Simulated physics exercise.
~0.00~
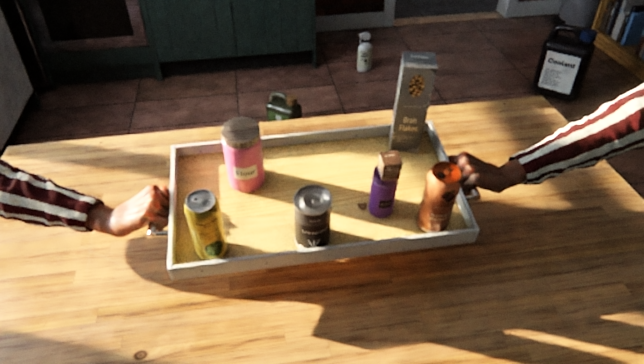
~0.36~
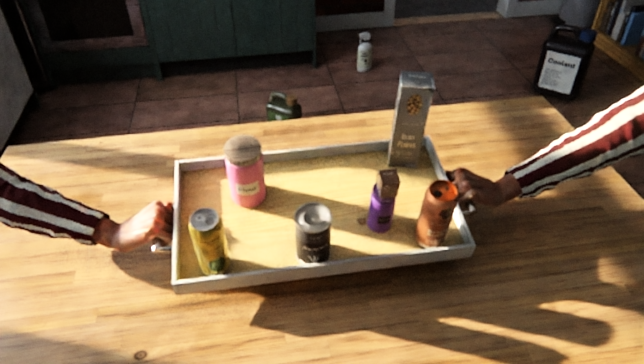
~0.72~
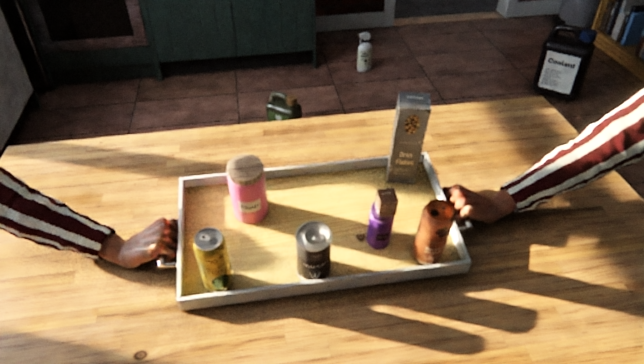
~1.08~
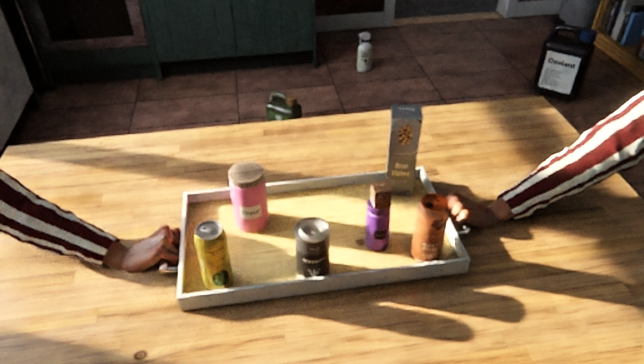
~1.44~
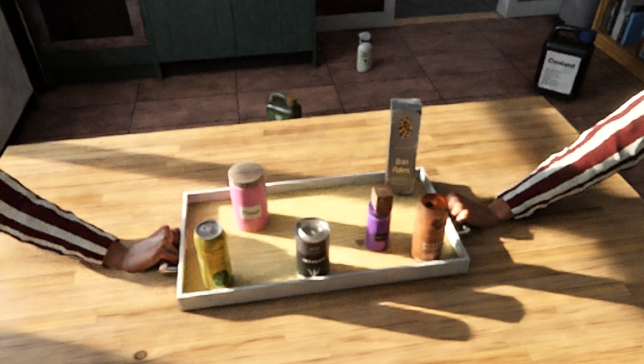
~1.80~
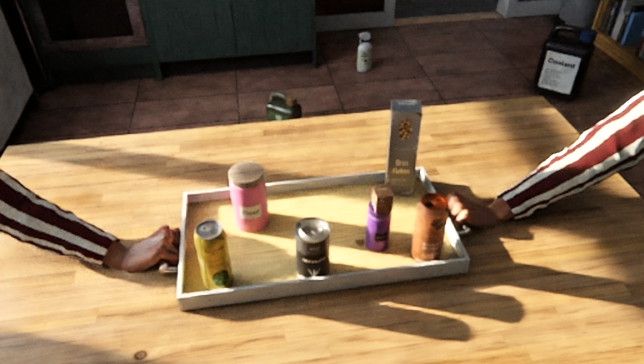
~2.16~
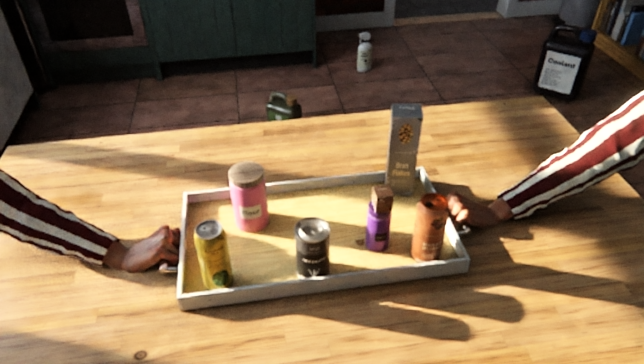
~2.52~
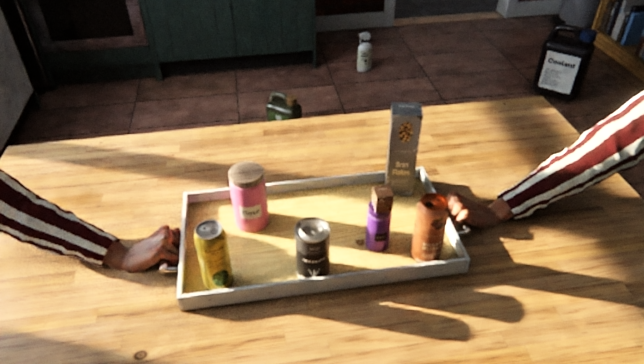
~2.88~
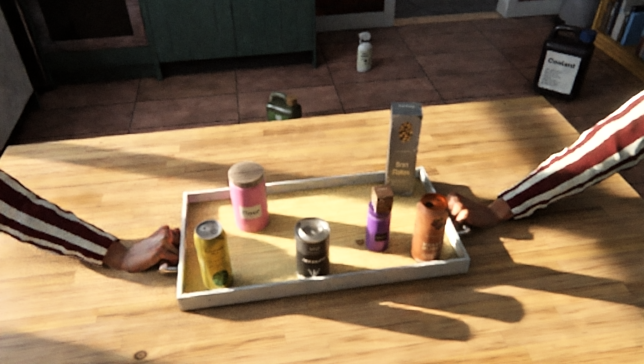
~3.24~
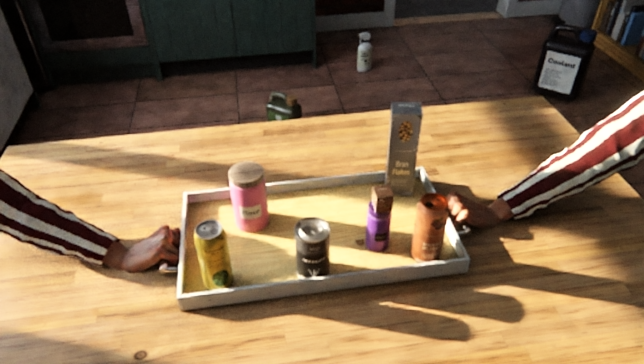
At the start, two hands in striped sleeves hold a pale-rimmed tray just above a sunlit wooden table, with a yellow can, pink jar, black tin, purple shaker, tall grey carton and orange-brown containers on it. The hands lower the tray toward the viewer, tilted and slightly askew, and the items lean with it. The tray then drops flat onto the tabletop, and the containers rock slightly as it lands. They quickly settle upright, and the hands stay beside the ends of the tray. At the end, the tray rests still on the table, with everything standing, nothing toppled.
